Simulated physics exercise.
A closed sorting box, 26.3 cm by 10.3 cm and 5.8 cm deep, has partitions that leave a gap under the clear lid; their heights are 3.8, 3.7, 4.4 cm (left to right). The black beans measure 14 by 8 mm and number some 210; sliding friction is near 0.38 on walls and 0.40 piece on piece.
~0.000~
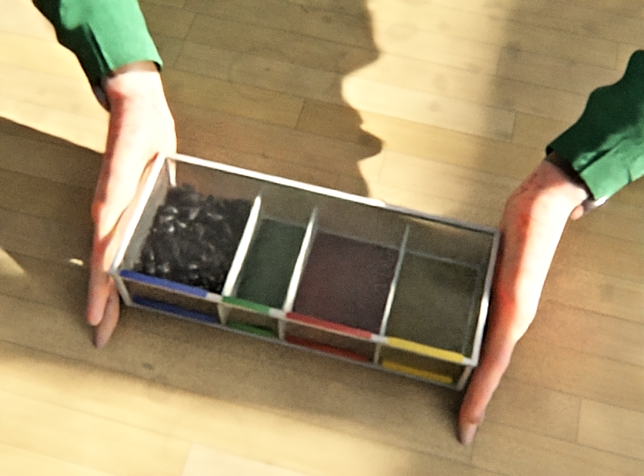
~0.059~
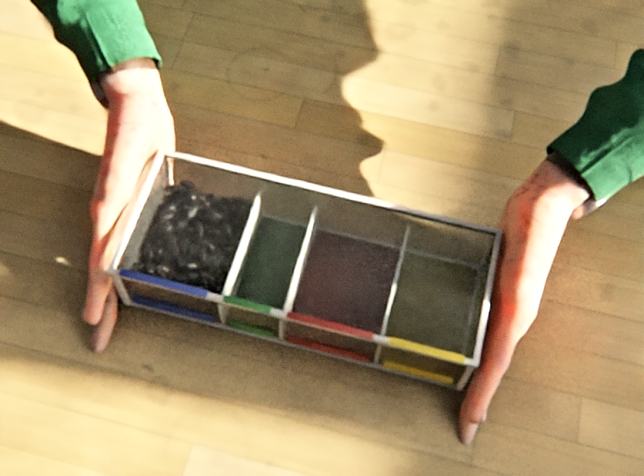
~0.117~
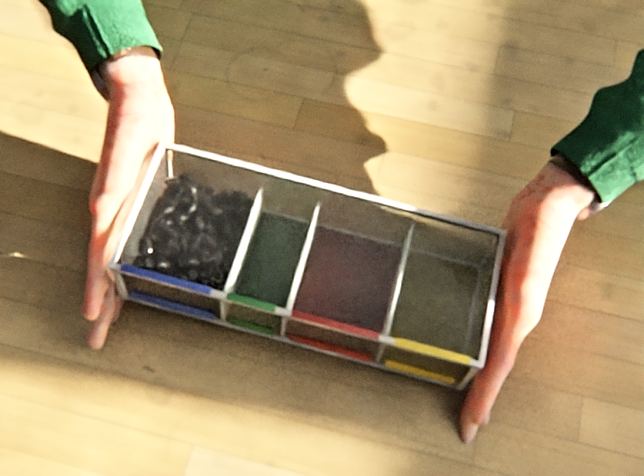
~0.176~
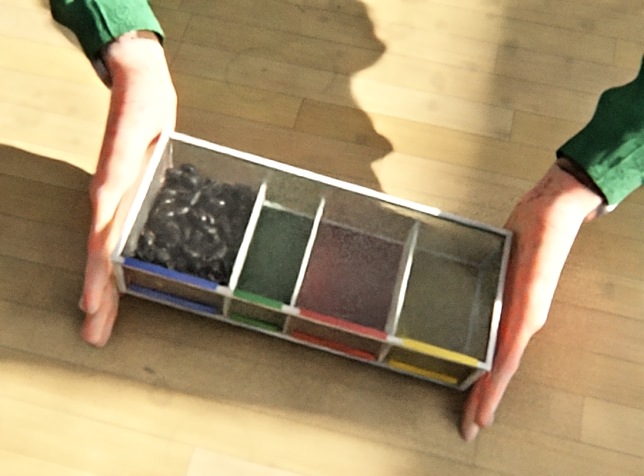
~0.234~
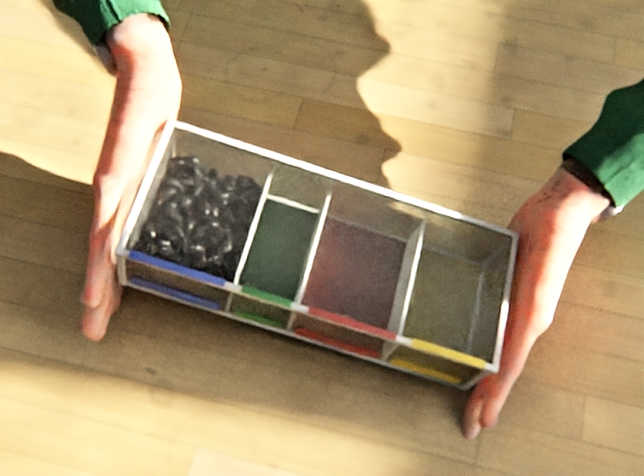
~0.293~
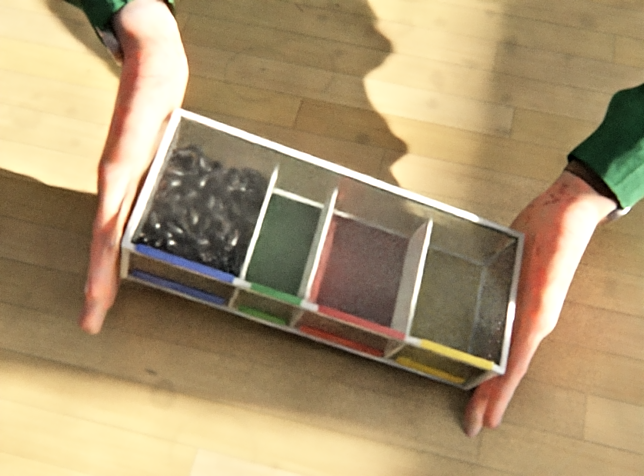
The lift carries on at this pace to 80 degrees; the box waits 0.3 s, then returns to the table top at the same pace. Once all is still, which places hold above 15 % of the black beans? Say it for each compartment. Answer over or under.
Red compartment: Over; blue compartment: Over; green compartment: Under; yellow compartment: Over.
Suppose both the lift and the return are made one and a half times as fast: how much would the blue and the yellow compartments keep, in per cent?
In that case blue 50; yellow 20.
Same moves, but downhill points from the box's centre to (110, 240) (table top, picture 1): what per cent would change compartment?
Some 0 per cent.
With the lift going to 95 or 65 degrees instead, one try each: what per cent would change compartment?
About 80 and 20 per cent.
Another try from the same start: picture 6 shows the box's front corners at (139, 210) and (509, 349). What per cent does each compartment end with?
Red 30; blue 60; green 5; yellow 10.
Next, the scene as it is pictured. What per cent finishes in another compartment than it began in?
Roughly 55 per cent.
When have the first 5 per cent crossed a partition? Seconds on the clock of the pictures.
At about 1.25 s.
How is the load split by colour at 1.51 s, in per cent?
Red 15, blue 60, green 15, yellow 10.
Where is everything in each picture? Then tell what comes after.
Box tilt 0 degrees, front corners at (115, 270) and (471, 360); blue 100 %, in the first picture.
Box tilt 1 degrees, front corners at (115, 269) and (473, 361), in the second picture.
Box tilt 4 degrees, front corners at (115, 264) and (478, 362), lowest corner right front, in the third picture.
Box tilt 8 degrees, front corners at (118, 257) and (485, 364), lowest corner right front, in the fourth picture.
Box tilt 11 degrees, front corners at (122, 250) and (492, 366), lowest corner right front, in the fifth picture.
Box tilt 15 degrees, front corners at (129, 244) and (498, 368), lowest corner right front; blue 100 %. Its pace works out near 65 degrees a second, in the sixth picture.
After 1.51 s, tilt 80 degrees; red 15 %, blue 60 %, green 15 %, yellow 10 %.
After 2.33 s, tilt 40 degrees; red 25 %, blue 45 %, green 5 %, yellow 20 %.
After 3.16 s, tilt 0 degrees; red 25 %, blue 45 %, green 5 %, yellow 20 %.
In the end, at 3.7 s, red 25 %, blue 45 %, green 5 %, yellow 20 %.
